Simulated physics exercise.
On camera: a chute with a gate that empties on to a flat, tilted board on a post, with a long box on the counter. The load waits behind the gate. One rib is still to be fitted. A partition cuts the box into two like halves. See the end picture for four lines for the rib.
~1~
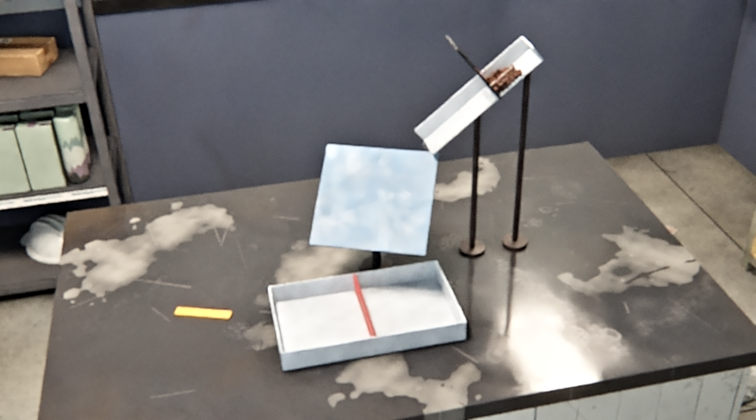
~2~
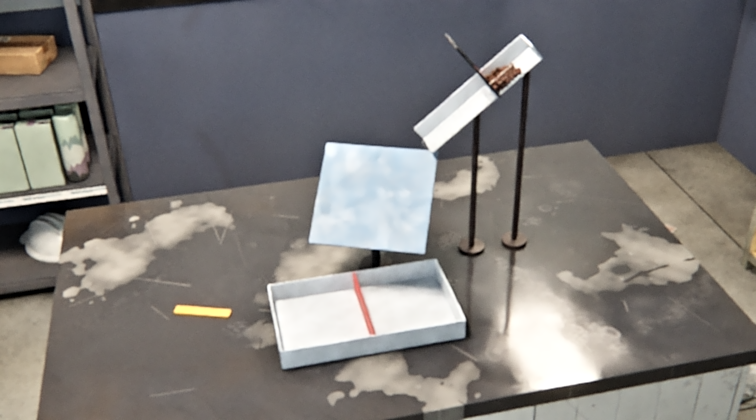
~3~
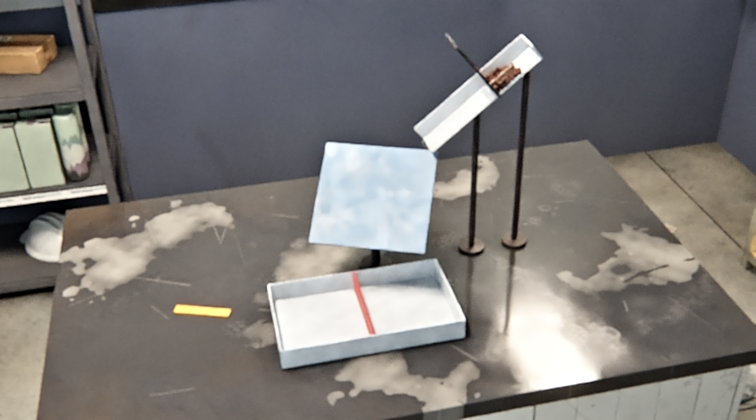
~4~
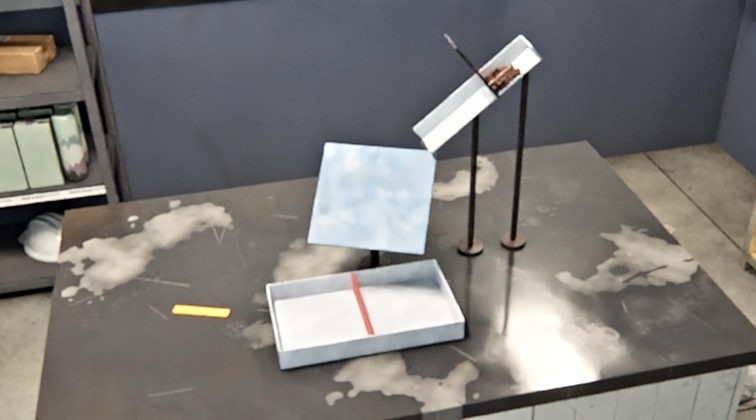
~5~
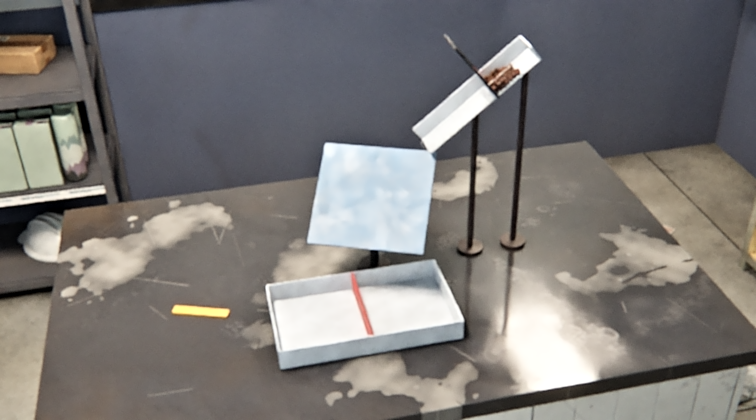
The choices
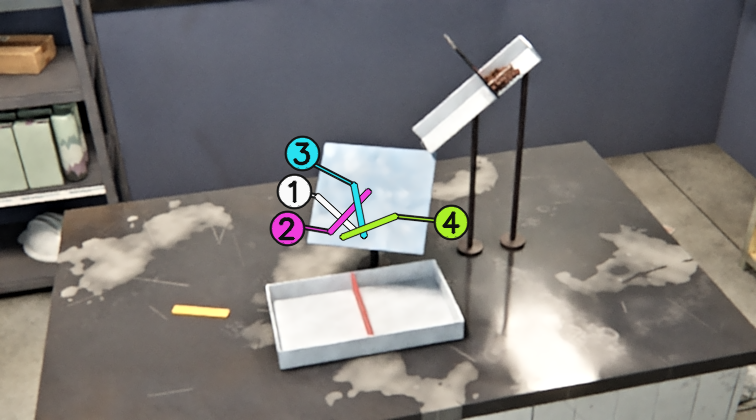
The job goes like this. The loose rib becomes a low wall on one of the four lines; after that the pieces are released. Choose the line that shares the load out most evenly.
Choose 1.
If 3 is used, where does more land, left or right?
More lands on the right.
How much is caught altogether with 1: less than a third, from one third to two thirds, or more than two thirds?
Line 1 gives more than two thirds.
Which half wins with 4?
Left.
On the marked copy, line 1 from (317, 196) to (355, 231); line 2 from (368, 191) to (330, 231); line 3 from (354, 185) to (363, 235); line 4 from (395, 216) to (343, 236).
Choosing 1, of what is caught, close to a third in the left half, close to two thirds in the right.
Choosing 2, of what is caught, the bulk in the left half, a small share in the right.
Choosing 3, of what is caught, a small share in the left half, the bulk in the right.
Choosing 4, of what is caught, the whole lot in the left half, none at all in the right.
